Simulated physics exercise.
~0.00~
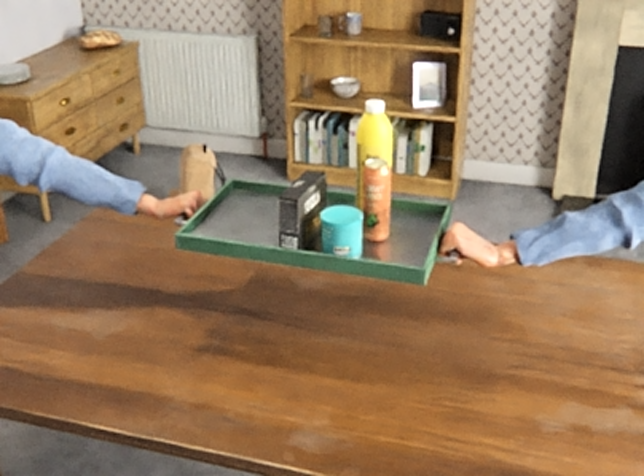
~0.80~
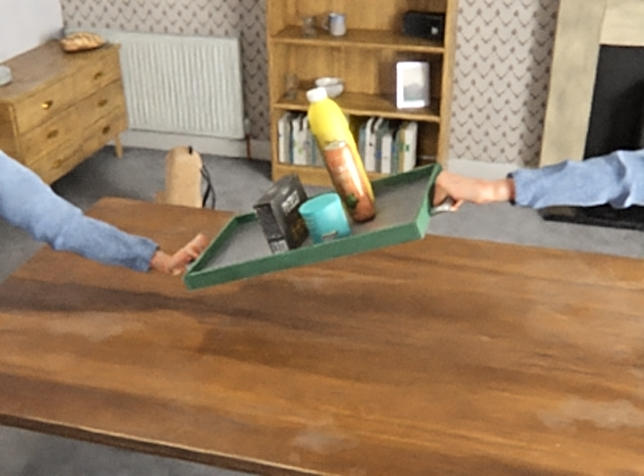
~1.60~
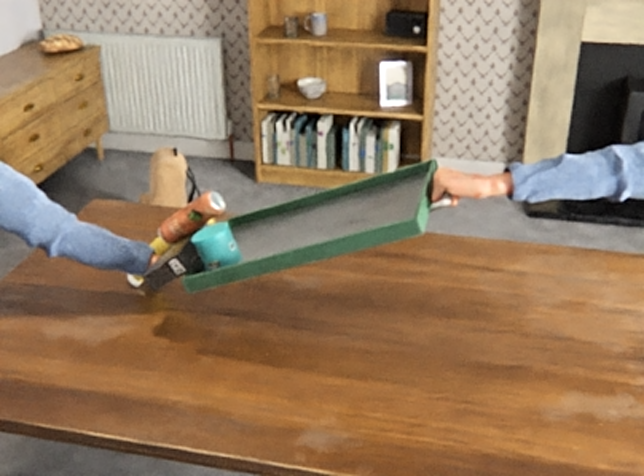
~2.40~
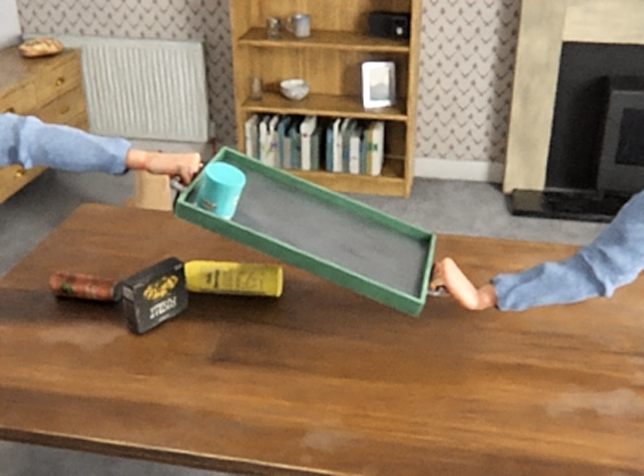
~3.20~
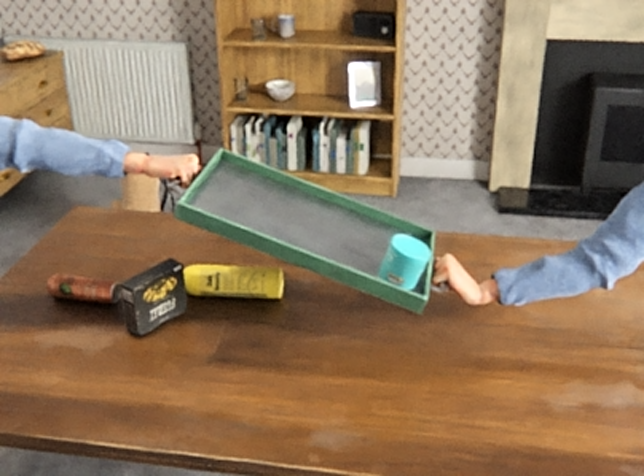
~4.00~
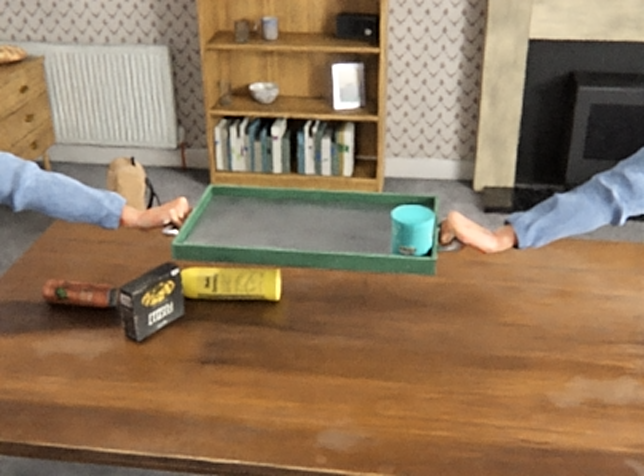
In a living room with a bookcase and a fireplace, seen from across a wooden table by a slightly drifting camera, two hands hold a green-rimmed tray above the tabletop. On it are a tall yellow bottle, an orange can, a black packet and a turquoise tin. The tray tips steeply down to the left, and everything slides that way, the bottle and can toppling. The bottle, can and packet drop onto the table, while the tin stays aboard. The tray then tilts right, and the tin slides across to that end. Finally the tray levels with the tin upright at its right end, the others tipped over below.
